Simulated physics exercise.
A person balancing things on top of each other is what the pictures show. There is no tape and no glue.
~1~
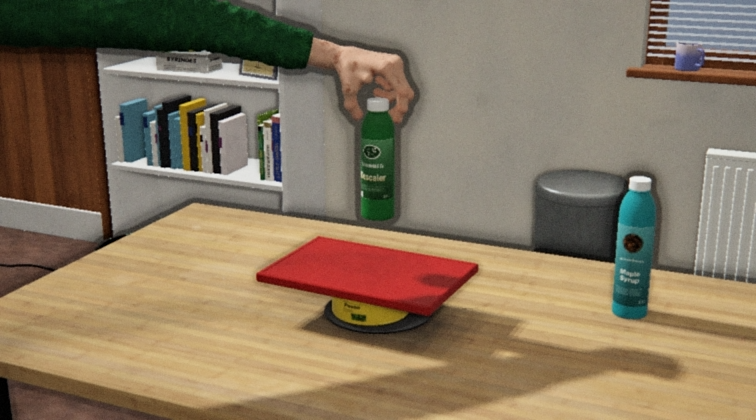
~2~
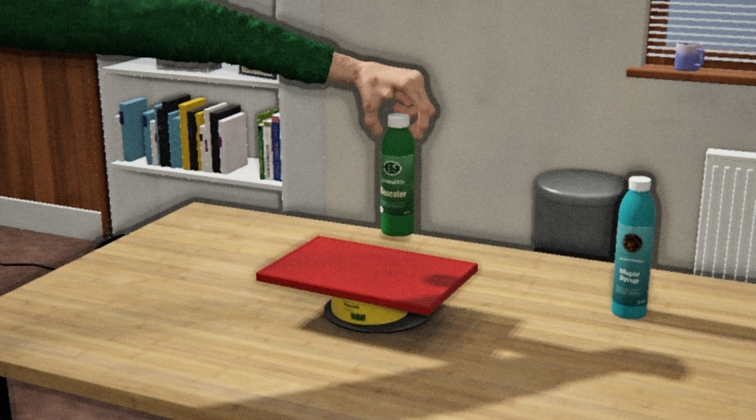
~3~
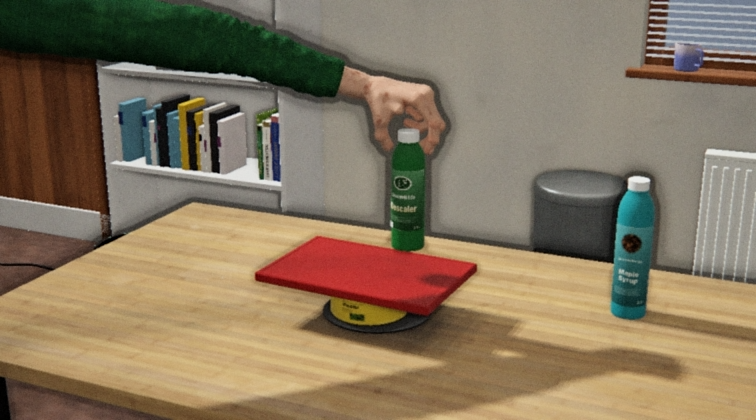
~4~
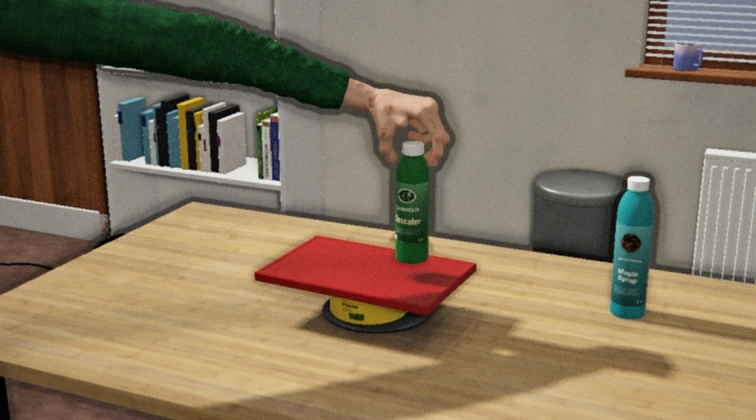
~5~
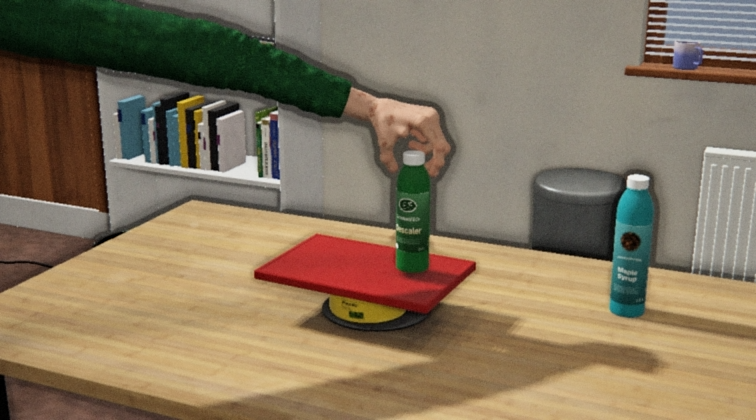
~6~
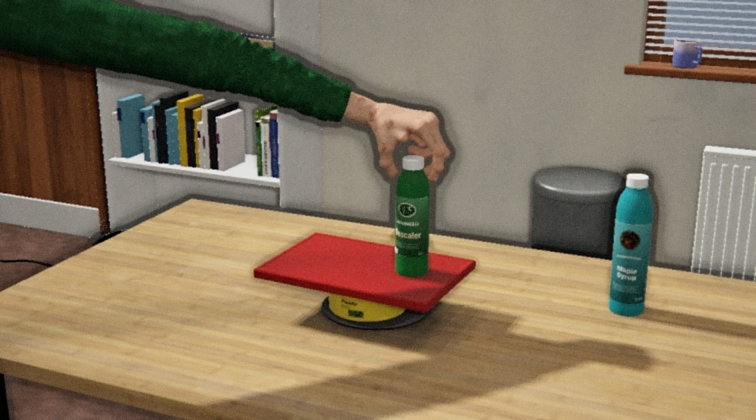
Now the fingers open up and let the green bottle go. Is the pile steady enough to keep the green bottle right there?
So the pile survives that.
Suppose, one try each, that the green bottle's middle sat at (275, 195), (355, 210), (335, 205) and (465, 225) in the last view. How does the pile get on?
Try 1: Falls over. Try 2: Stable. Try 3: Stable. Try 4: Falls over.
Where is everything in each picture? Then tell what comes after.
The first frame shows still above its spot; green bottle (378, 159); turquoise bottle (635, 248).
The second frame shows still above its spot; green bottle (398, 175).
The third frame shows still above its spot; green bottle (408, 190); turquoise bottle (634, 248).
The fourth frame shows still above its spot; green bottle (412, 202).
The fifth frame shows still above its spot; green bottle (413, 211); turquoise bottle (633, 246).
The sixth frame shows in place under the hand; green bottle (413, 216).
Then, 0.30 s on from there, no change.
Then, 0.70 s on from there, green bottle resting near (413, 216).
In the end, all 5 unmoved. At the end, from the last picture's camera, green bottle near (413, 216). The pile stays up.
